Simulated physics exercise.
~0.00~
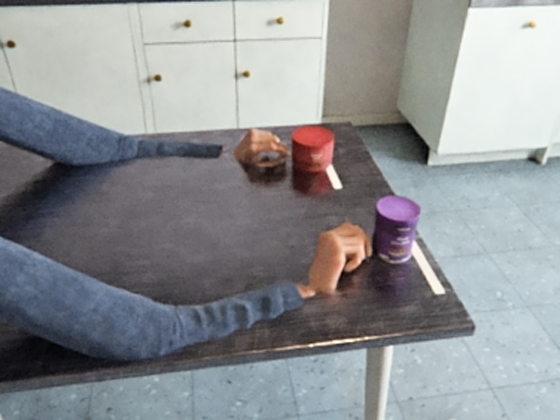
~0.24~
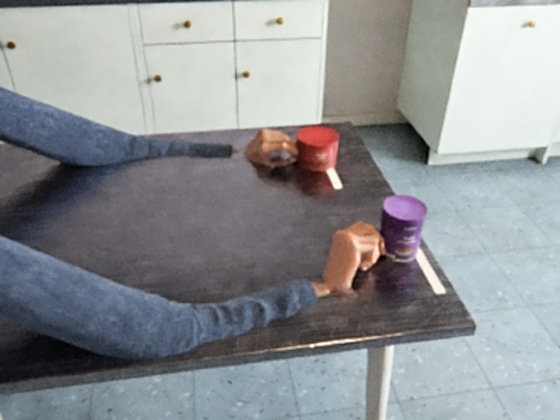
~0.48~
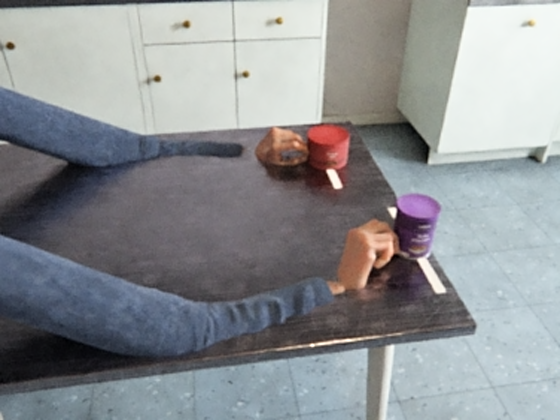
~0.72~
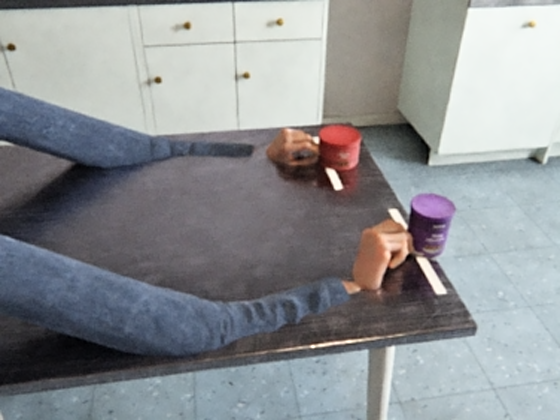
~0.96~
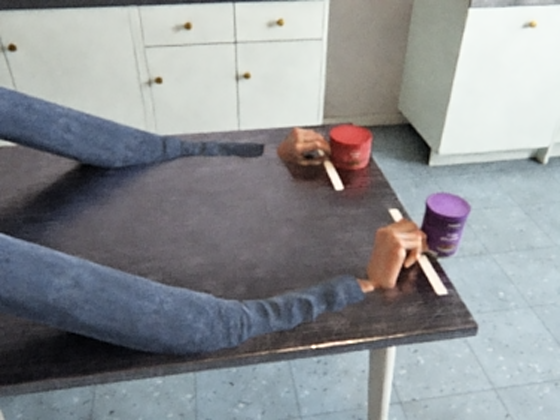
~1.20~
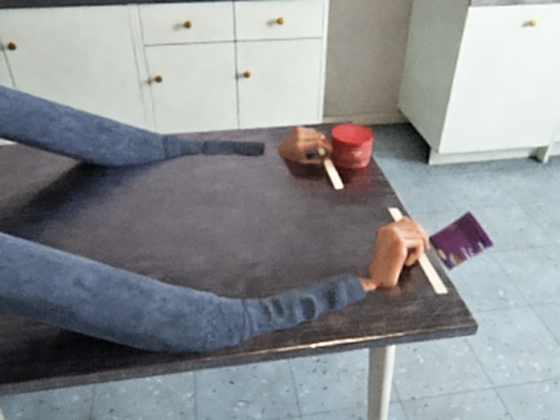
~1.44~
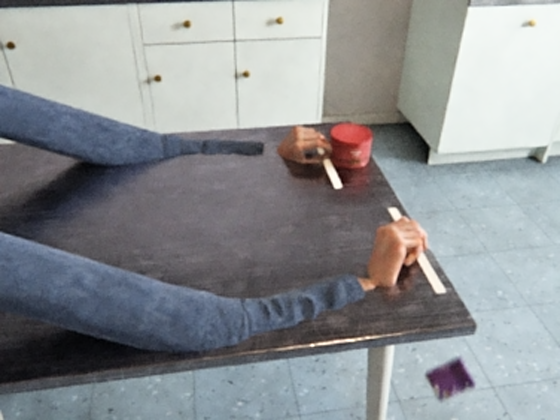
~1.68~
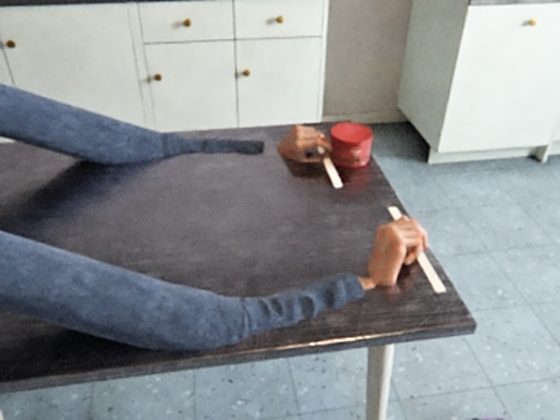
On a dark table, two hands push pots right; the purple one falls off, the red stays.
